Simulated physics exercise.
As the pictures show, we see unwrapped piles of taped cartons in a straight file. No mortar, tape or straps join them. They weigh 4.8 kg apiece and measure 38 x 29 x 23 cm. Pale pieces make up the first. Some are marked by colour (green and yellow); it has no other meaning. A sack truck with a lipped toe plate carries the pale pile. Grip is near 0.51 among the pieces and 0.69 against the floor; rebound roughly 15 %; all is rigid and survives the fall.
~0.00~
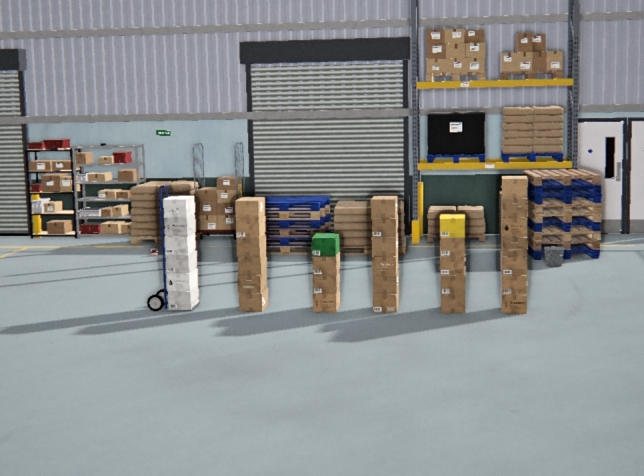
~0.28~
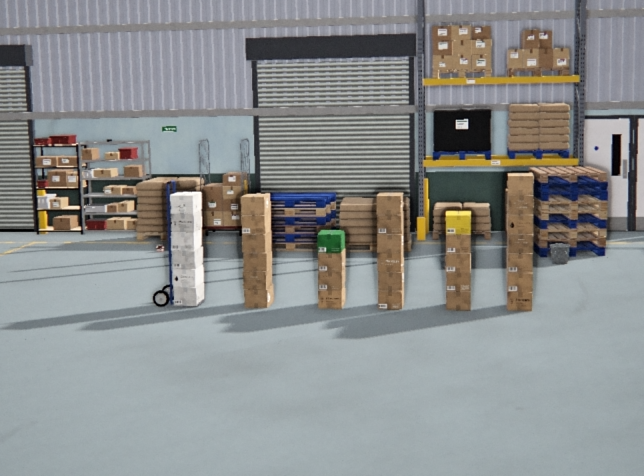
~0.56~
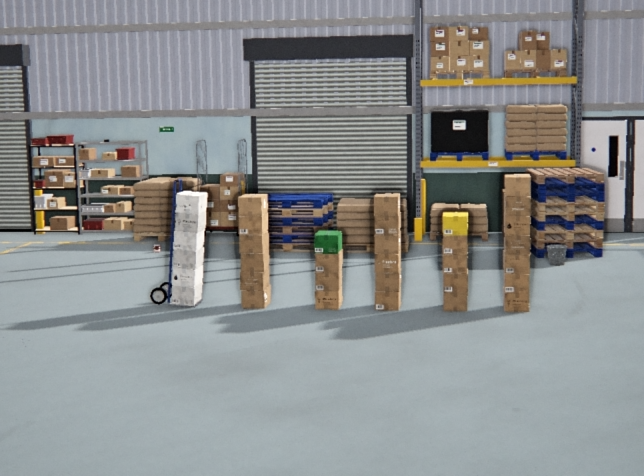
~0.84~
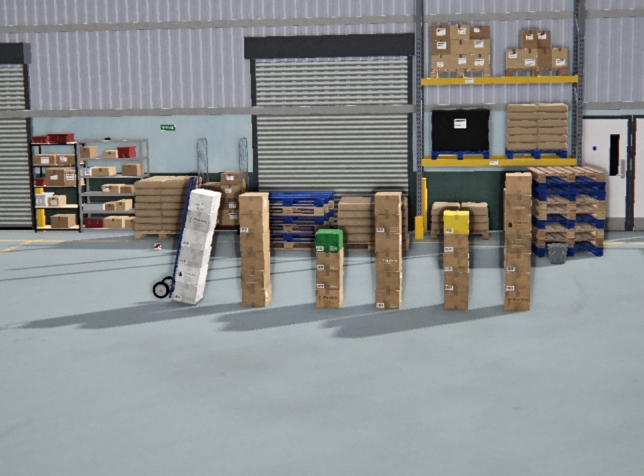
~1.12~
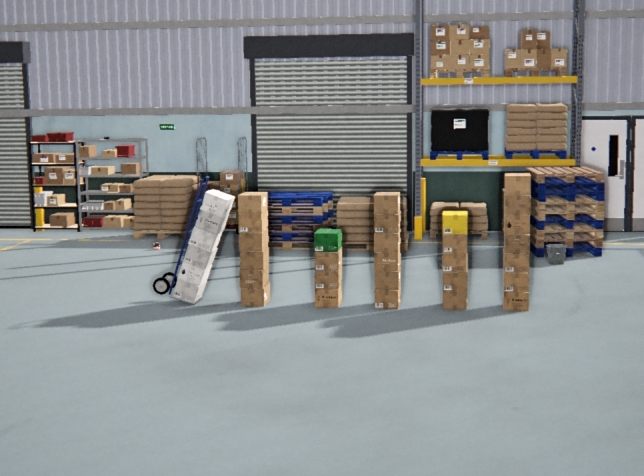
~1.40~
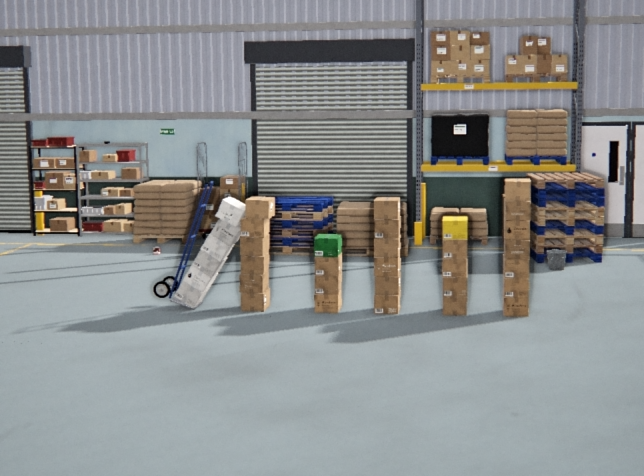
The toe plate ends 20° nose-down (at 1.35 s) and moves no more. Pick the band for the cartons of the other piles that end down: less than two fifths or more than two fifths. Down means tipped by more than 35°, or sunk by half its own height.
The part is over two fifths.
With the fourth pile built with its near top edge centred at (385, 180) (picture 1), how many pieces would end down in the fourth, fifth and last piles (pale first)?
Then fourth 7, fifth 5, last 7.
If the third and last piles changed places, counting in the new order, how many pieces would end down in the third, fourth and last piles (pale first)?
Then third 7, fourth 5, last 4.
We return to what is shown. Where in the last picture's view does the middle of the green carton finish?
Around (396, 276).
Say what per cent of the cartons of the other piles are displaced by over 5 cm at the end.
95 per cent.
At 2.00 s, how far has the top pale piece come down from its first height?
Roughly 20 cm.
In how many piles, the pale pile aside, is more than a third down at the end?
The count is 5.
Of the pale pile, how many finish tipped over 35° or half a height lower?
6 pale pieces.
Around 2.00 s, 6 of the pale pile down; none of the 28 other cartons down, 5 disturbed.
Around 3.02 s, 6 of the pale pile down; 5 of the 28 other cartons down; green carton tipped 21°, 9 cm lower.
Around 4.20 s, 6 of the pale pile down; 14 of the 28 other cartons down; green carton tipped 31°, 38 cm lower; yellow carton tipped 21°.
Around 4.90 s, 6 of the pale pile down; 26 of the 28 other cartons down; green carton tipped 24°, 37 cm lower; yellow carton tipped 8°, 43 cm lower.
Finally (6.0 s), 6 of the pale pile down; 26 of the 28 other cartons down; green carton tipped 24°, 37 cm lower; yellow carton 63 cm lower. That is 93 per cent. Seen by the last camera, middles, green carton near (396, 276), yellow carton near (586, 281).
